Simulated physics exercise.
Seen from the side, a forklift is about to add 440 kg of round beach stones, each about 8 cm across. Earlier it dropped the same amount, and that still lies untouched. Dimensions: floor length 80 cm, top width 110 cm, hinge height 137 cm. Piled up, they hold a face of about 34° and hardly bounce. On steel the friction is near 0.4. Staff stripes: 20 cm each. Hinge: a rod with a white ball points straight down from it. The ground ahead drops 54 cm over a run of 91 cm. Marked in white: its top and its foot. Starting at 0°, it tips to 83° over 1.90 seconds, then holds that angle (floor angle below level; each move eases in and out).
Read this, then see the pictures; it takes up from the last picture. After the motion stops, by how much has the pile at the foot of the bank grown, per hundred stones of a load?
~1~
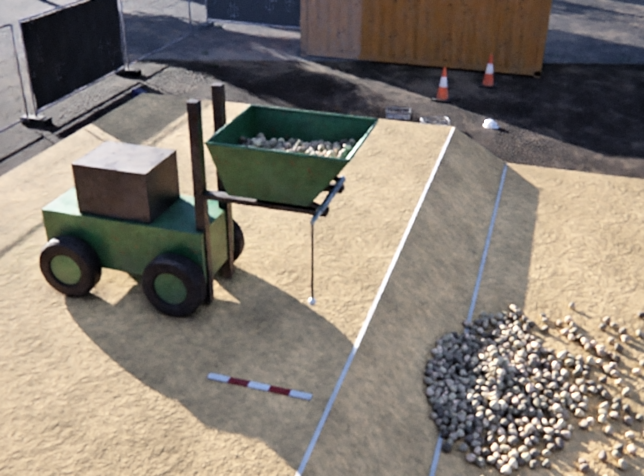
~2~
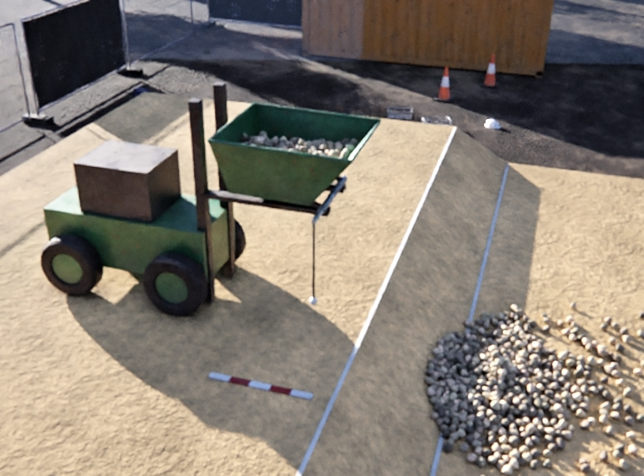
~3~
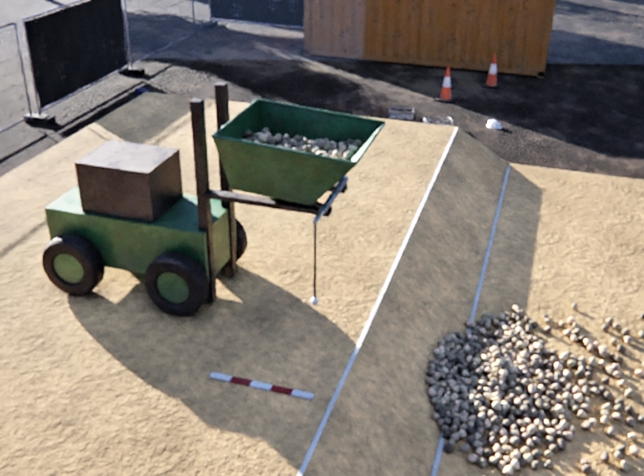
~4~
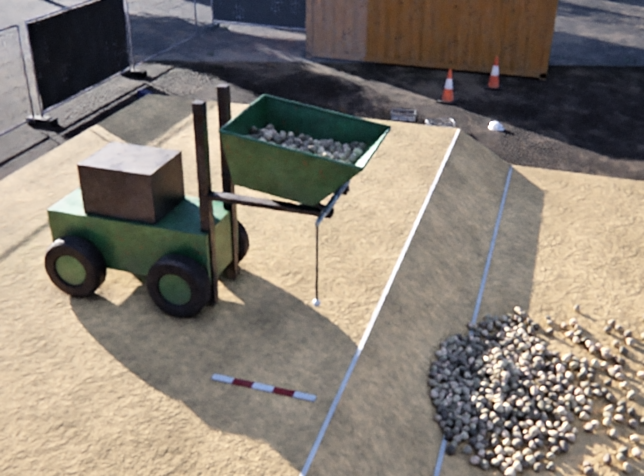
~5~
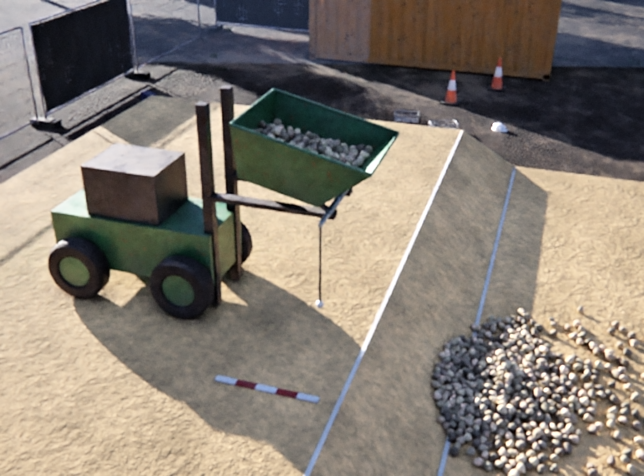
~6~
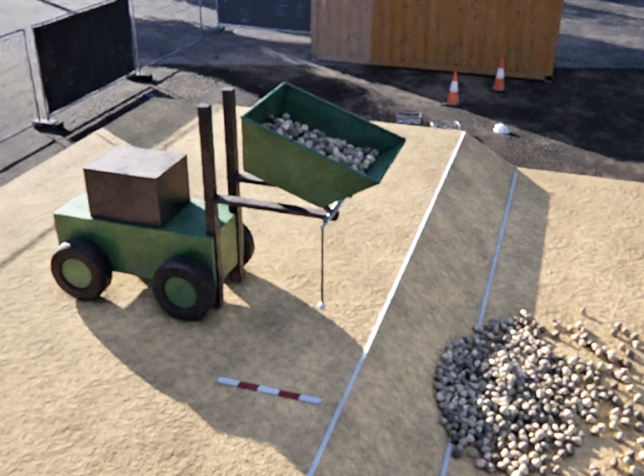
I would say it grows by roughly 84 per cent of a load.
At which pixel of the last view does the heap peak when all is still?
Around (481, 364).
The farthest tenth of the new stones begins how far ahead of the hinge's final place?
I'd say close to 220 centimetres ahead of it.
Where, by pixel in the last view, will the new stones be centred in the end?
Centre at roughly (493, 376).
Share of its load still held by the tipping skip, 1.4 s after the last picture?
It still holds about 30 per cent.
Then, 0.8 s after the last picture the floor is at 70°; in per cent of one load, 100 in the tipping skip, 9 on the top or the slope, 88 at the foot of the bank; the foremost stones are past the picture's edge.
Then, 1.4 s after the last picture the floor is at 83°; in per cent of one load, 30 in the tipping skip, 59 on the top or the slope, 108 at the foot of the bank; the foremost stones are past the picture's edge.
Then, 1.7 s after the last picture the floor is at 83°; in per cent of one load, 3 in the tipping skip, 45 on the top or the slope, 149 at the foot of the bank; the foremost stones are past the picture's edge.
Then, 4.4 s after the last picture the floor is at 83°; in per cent of one load, 0 in the tipping skip, 25 on the top or the slope, 172 at the foot of the bank; the foremost stones are past the picture's edge. Net gain at the foot of the bank, 84.
